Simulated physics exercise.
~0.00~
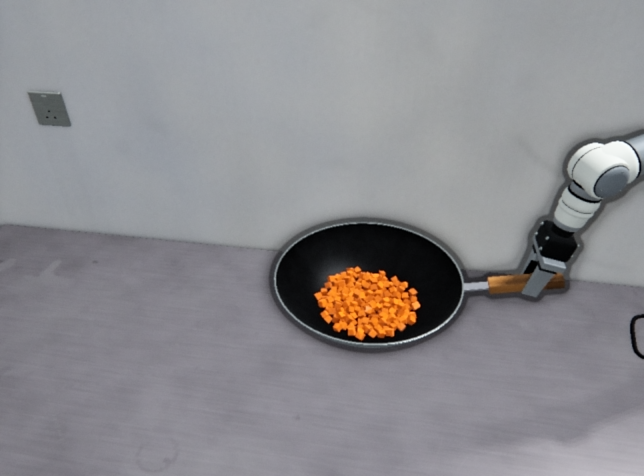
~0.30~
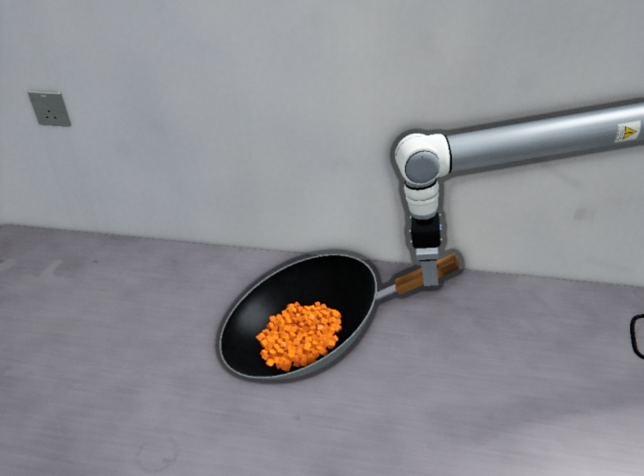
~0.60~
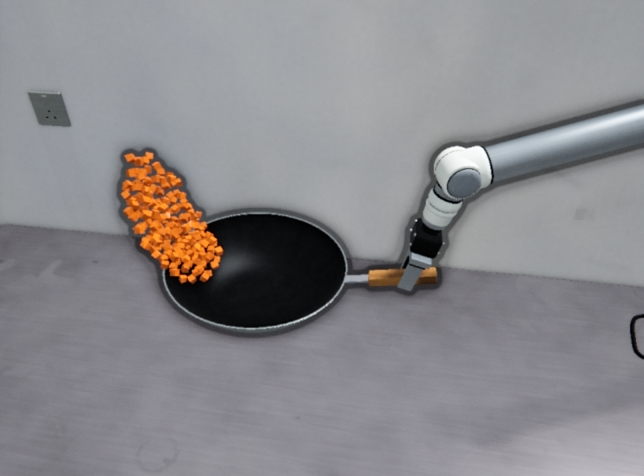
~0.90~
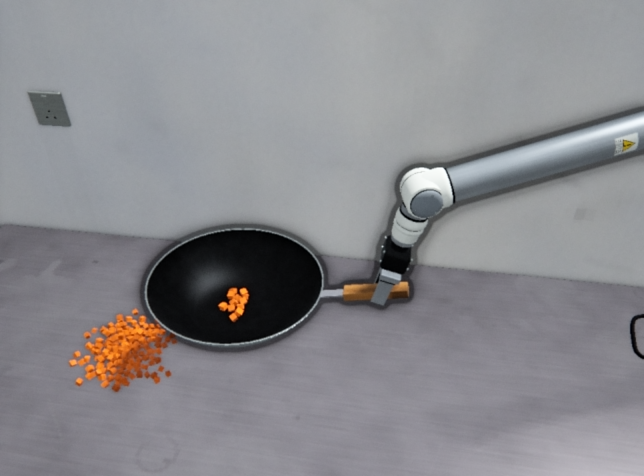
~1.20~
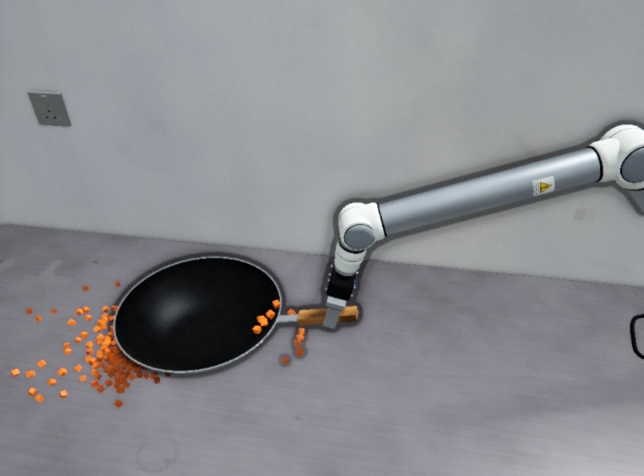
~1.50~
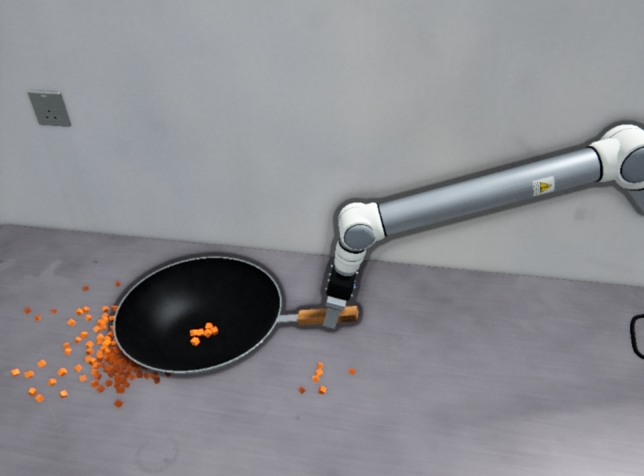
At first, a robot arm grips the wooden handle of a black wok holding a heap of orange vegetable dice on a grey surface. The arm moves the wok left and down, leaning it toward its far side with the dice still inside. It then swings the wok further left and up, and most of the dice fly over the left rim in a tall stream. They land in a pile on the surface, leaving a small cluster in the wok. As the wok shifts left and down again, a few more spill near the handle. Finally, the wok stays still with a handful inside and most scattered outside.
